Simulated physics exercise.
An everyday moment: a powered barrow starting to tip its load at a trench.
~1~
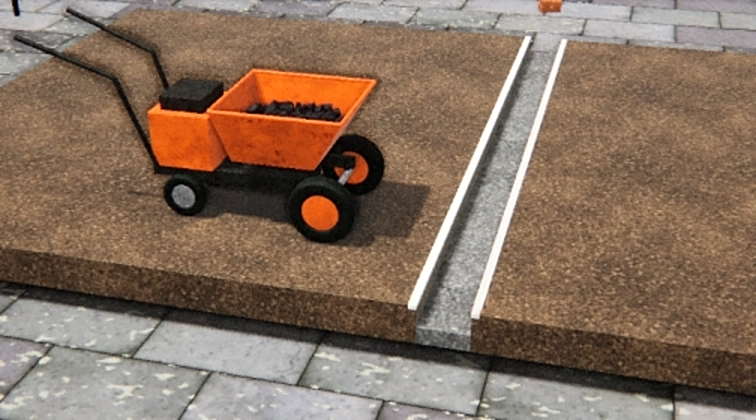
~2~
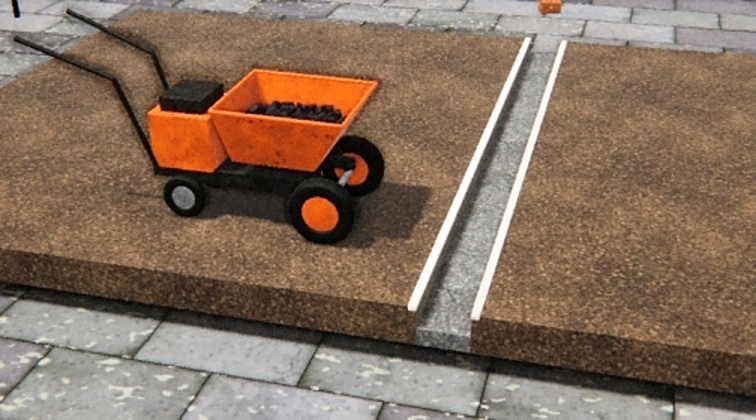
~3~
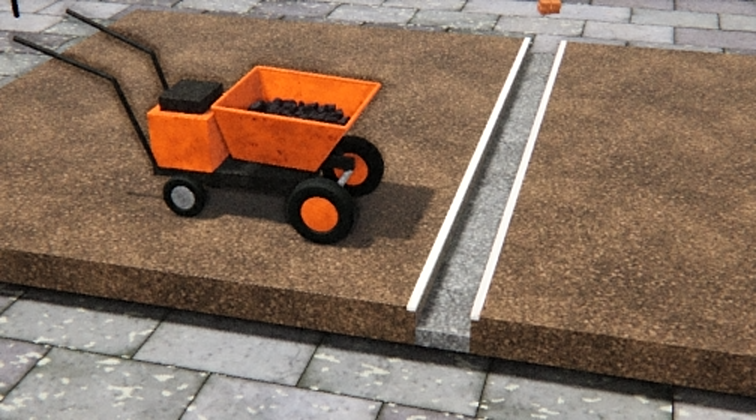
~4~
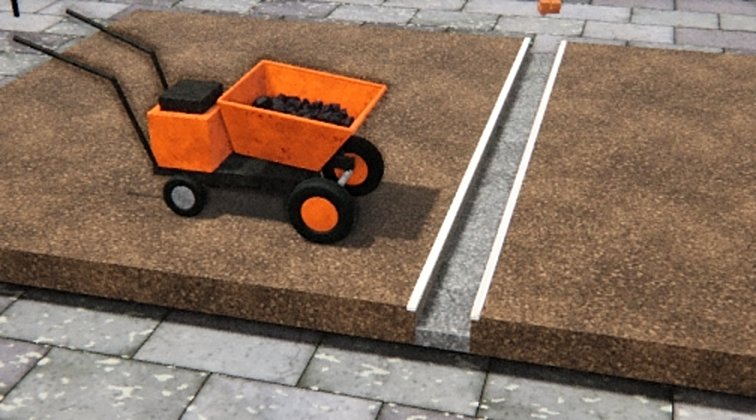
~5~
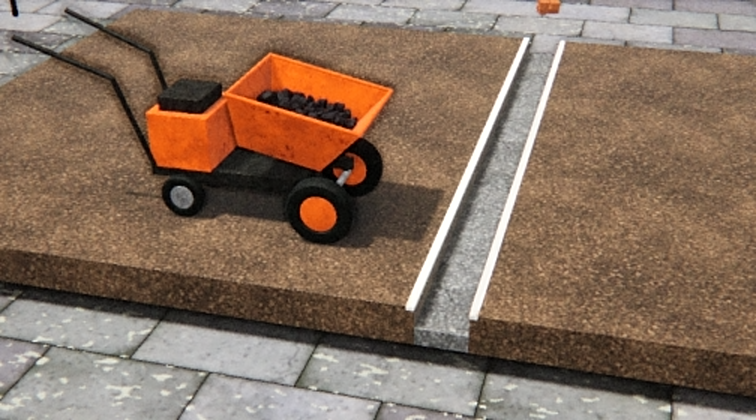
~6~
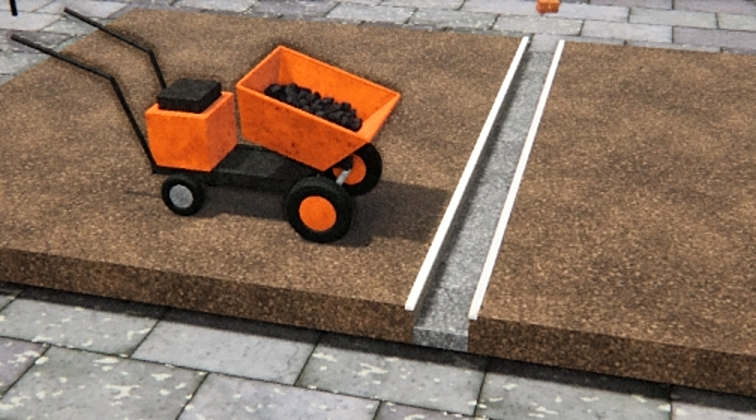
The footage shows an orange powered barrow loaded with dark lumps standing on brown ground left of a narrow, white-edged trench; its skip starts level, then gradually tilts forward to the right, its back end rising while the wheels stay put.
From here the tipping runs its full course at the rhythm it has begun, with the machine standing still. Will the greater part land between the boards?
The trench ends with the larger part of it.
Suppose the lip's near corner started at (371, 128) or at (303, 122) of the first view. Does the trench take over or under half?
First above a half, then less than half.
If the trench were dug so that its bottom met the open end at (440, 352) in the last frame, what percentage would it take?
Roughly 90 in a hundred.
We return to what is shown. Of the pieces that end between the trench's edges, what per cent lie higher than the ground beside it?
About 20 per cent.
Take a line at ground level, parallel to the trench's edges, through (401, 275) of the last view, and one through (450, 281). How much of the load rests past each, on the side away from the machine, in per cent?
About 100 and 40 per cent.
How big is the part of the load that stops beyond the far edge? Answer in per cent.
Close to 0 per cent.
Soon, skip tipped steeply; all in the skip.
A while on, skip tipped right over; most in the skip; a small part short of the trench; a small part in or heaped over the trench; a stray few falling.
Towards the end, skip tipped right over; a small part in the skip; a small part short of the trench; most in or heaped over the trench; a stray few beyond it.
Finally, skip tipped right over; a stray few in the skip; about a quarter short of the trench; most in or heaped over the trench; a stray few beyond it.
